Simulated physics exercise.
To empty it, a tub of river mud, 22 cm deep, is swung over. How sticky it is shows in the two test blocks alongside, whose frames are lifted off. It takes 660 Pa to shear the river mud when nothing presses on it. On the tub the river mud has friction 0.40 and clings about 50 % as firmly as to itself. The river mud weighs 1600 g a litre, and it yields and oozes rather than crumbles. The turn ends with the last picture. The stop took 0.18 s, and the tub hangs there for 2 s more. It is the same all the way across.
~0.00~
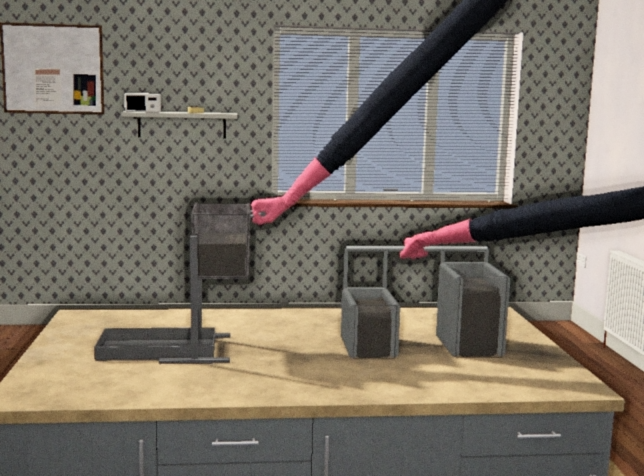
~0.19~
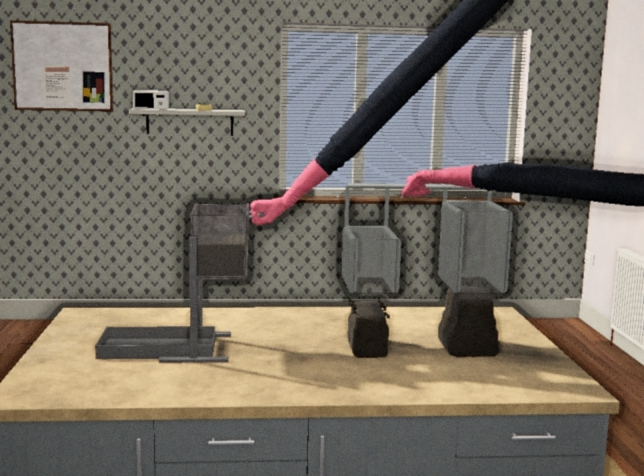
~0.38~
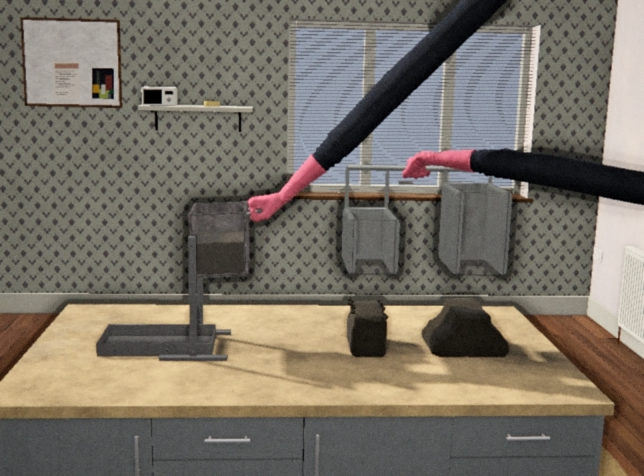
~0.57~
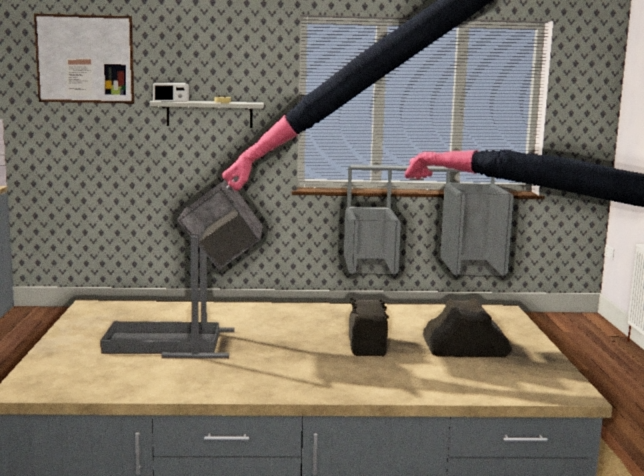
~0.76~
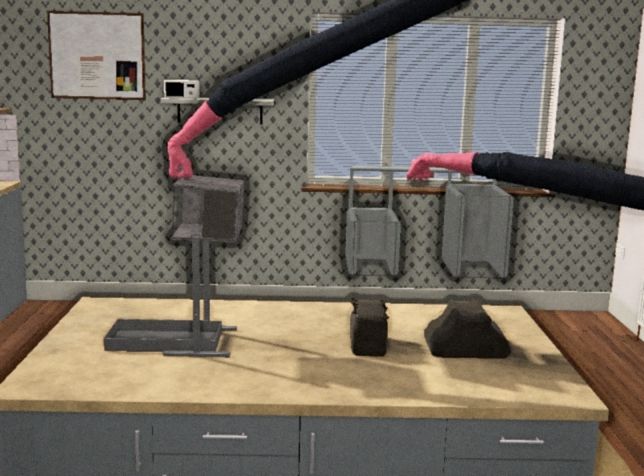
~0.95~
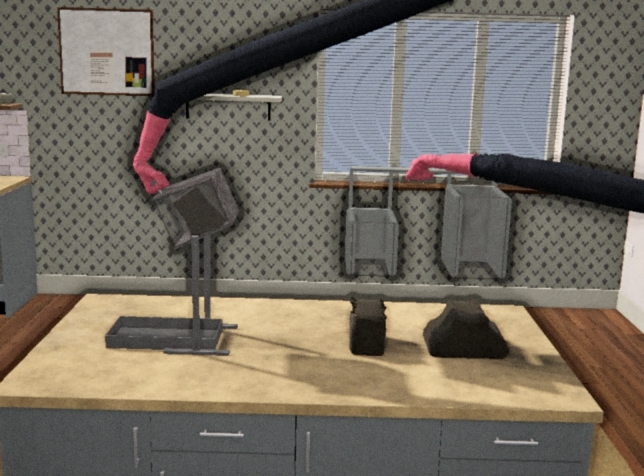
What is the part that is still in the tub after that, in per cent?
It comes to some 0 %.
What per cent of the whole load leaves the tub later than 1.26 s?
About 5 %.
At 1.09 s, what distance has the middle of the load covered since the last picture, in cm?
Roughly 9 cm.
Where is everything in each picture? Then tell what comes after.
In the first frame, handle-side rim at (248, 214), tilt 0 degrees; crest of the river mud at (233, 244); block heights 16 cm, 25 cm (left to right).
In the second frame, handle-side rim at (246, 215), tilt 0 degrees; crest of the river mud at (232, 244); block heights 16 cm, 21 cm (left to right).
In the third frame, handle-side rim at (243, 212), tilt 3 degrees; crest of the river mud at (241, 242); block heights 15 cm, 16 cm (left to right).
In the fourth frame, handle-side rim at (220, 189), tilt 38 degrees; crest of the river mud at (237, 215); block heights 15 cm, 16 cm (left to right).
In the fifth frame, handle-side rim at (174, 187), tilt 87 degrees; crest of the river mud at (207, 191); block heights 15 cm, 16 cm (left to right).
In the sixth frame, handle-side rim at (154, 201), tilt 113 degrees; crest of the river mud at (195, 187); block heights 15 cm, 16 cm (left to right).
After 1.09 s, the tub is at 113 degrees and holds 85 %.
After 1.26 s, the tub is at 113 degrees and holds 5 %.
After 1.43 s, the tub is at 113 degrees and holds 0 %.
After 1.60 s, the tub is at 113 degrees and holds 0 %.
After 2.95 s, the tub is at 113 degrees and holds 0 %.
